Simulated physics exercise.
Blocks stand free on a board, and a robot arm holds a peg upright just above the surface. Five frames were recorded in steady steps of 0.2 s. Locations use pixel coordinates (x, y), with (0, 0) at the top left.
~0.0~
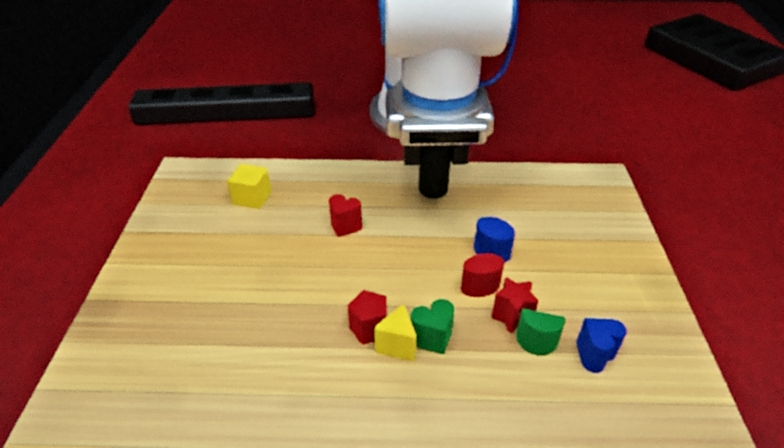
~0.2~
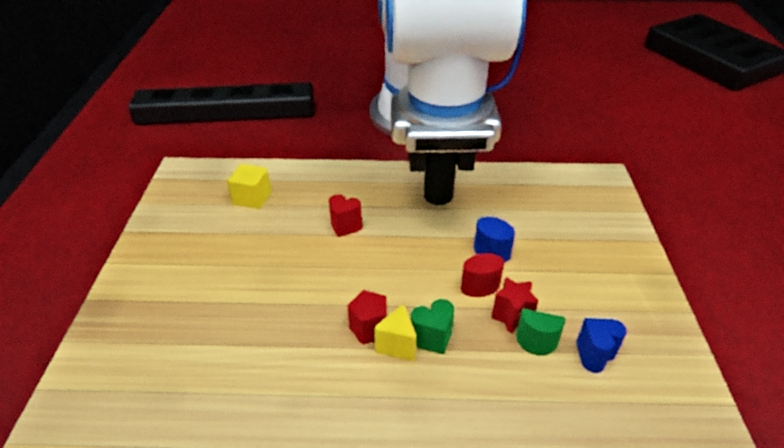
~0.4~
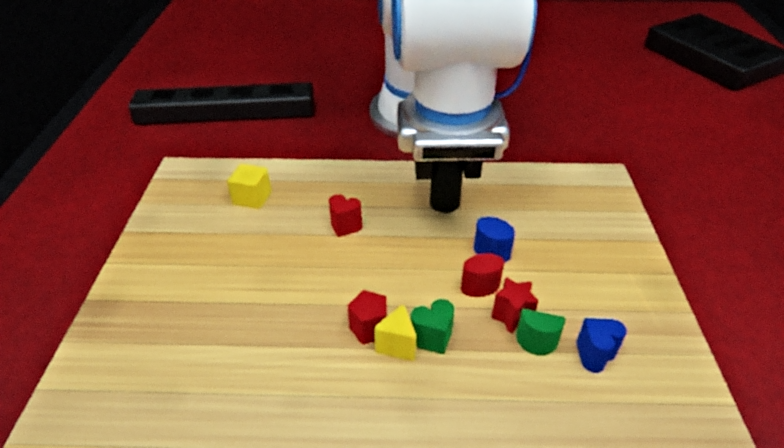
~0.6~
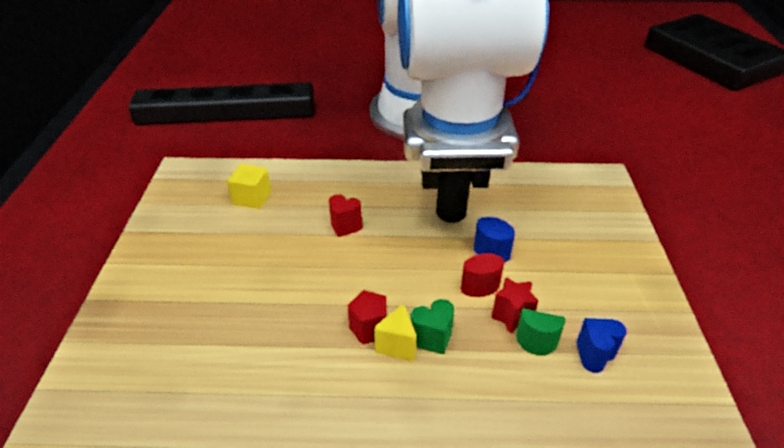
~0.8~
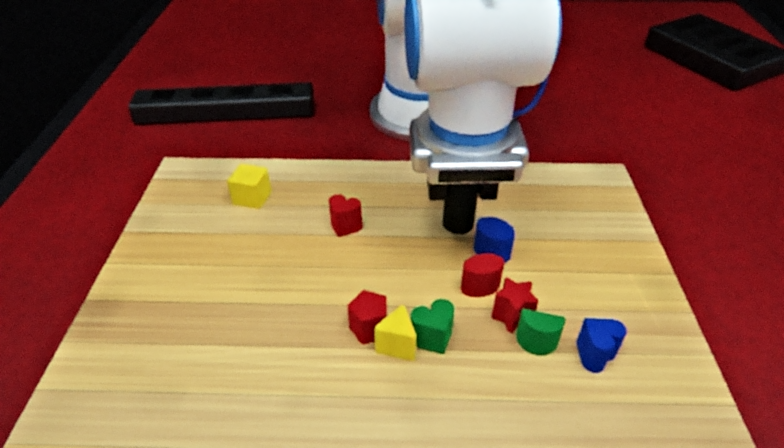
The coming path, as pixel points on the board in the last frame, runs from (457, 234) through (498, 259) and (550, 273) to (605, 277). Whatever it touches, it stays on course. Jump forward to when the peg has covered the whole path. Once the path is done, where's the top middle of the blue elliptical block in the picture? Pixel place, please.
Its top middle is near (640, 279).
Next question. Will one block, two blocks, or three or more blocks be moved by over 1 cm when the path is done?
By the end, one block will have moved.
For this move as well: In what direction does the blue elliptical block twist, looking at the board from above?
Clockwise, from overhead.
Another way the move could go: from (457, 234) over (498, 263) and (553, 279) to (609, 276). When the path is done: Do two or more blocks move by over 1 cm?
In short: No.
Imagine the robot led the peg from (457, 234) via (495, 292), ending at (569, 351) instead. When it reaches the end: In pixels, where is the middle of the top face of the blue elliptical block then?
I'd expect the centre of its top face to be at (517, 241).
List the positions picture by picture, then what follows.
The first frame shows lower end of the peg (433, 190), tops of blocks, red elliptical block (484, 263), blue elliptical block (496, 227).
The second frame shows peg (439, 196), blocks as before.
The third frame shows peg (445, 204), blocks as before.
The fourth frame shows peg (451, 213), blocks as before.
The fifth frame shows peg (458, 224), red elliptical block (484, 263), blue elliptical block (496, 227).
The first path, step by step. One third of the way, peg (500, 249); blue elliptical block (539, 248), turned 15° anticlockwise.
Two thirds of the way, peg (553, 264); blue elliptical block (596, 264).
At the end, peg (609, 267); red elliptical block not moved; blue elliptical block (639, 279), turned 55° clockwise.
